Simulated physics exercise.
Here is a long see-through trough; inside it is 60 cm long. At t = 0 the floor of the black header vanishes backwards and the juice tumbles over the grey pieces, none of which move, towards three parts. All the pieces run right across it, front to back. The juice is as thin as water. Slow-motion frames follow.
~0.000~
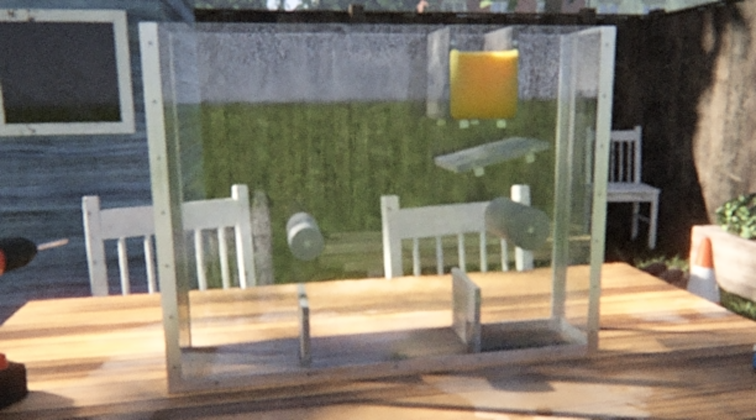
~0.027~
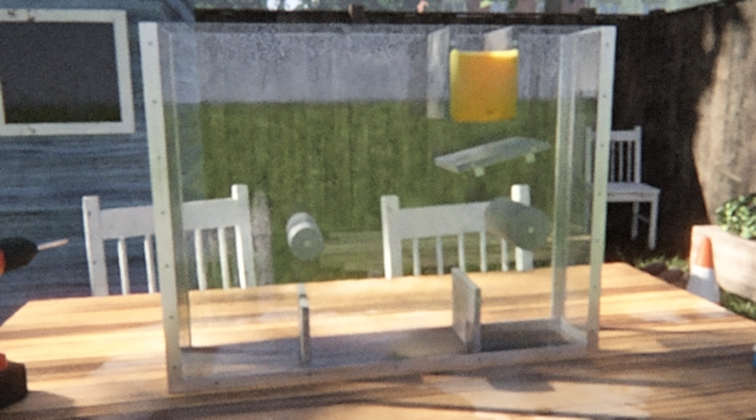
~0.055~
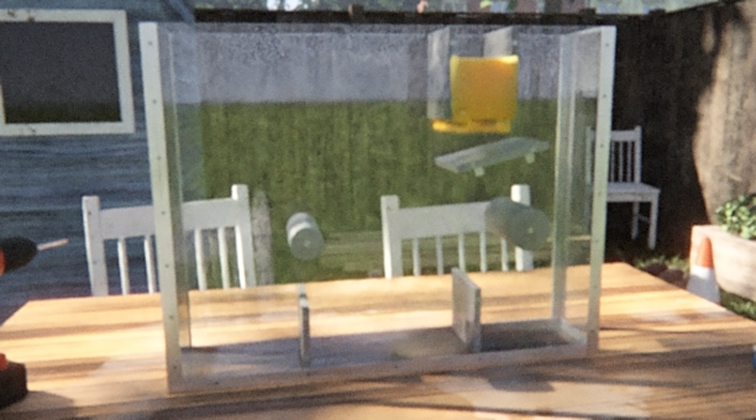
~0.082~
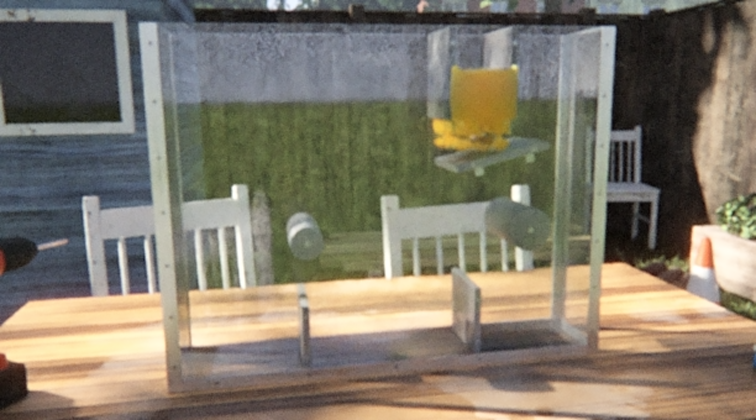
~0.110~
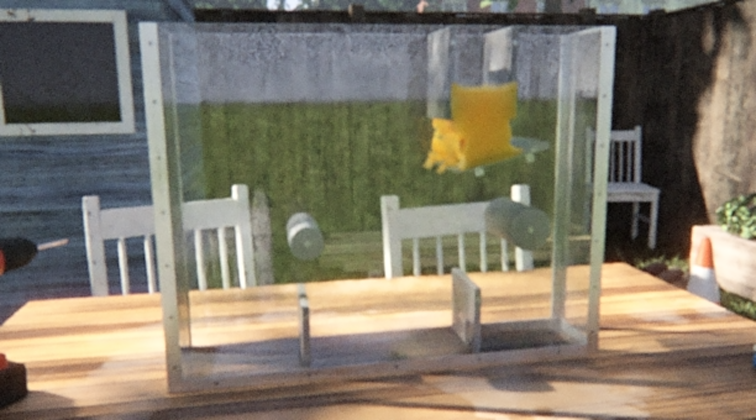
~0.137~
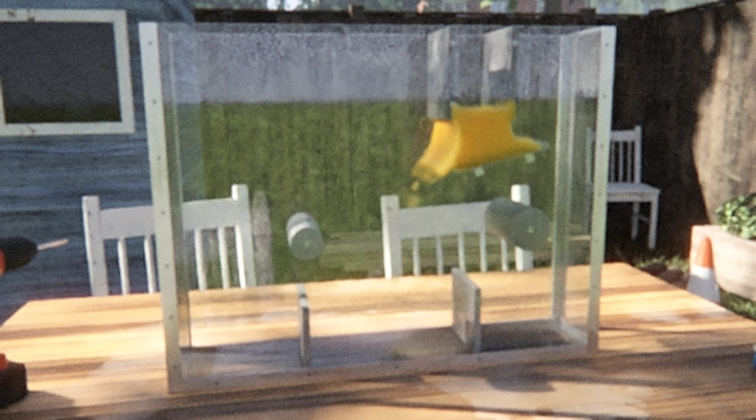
A block of orange-yellow juice hangs in the upper right of a long clear trough on a sunlit wooden table, seen from the front by a still camera in a fenced yard. Grey pieces sit inside the trough, with white chairs behind and an orange cone at right. The juice drops onto the tilted grey shelf, spreads both ways, and pours off its left edge in splashing drops.
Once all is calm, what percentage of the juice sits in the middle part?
The middle part gets about 75 per cent.
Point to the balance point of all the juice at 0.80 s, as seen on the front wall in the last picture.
Near (422, 343).
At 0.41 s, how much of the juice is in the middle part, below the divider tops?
Near 54 in a hundred.
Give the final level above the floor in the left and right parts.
In turn 0.0 and 1.0 cm.
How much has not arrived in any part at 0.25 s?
About 95 per cent.
Then, 0.25 s in, 6 per cent is down, the largest part in the middle part.
Then, 0.41 s in, 63 per cent is down, the largest part in the middle part.
Then, 0.80 s in, 95 per cent is down, the largest part in the middle part.
Finally, the split from left to right is 1, 75 and 24 per cent.
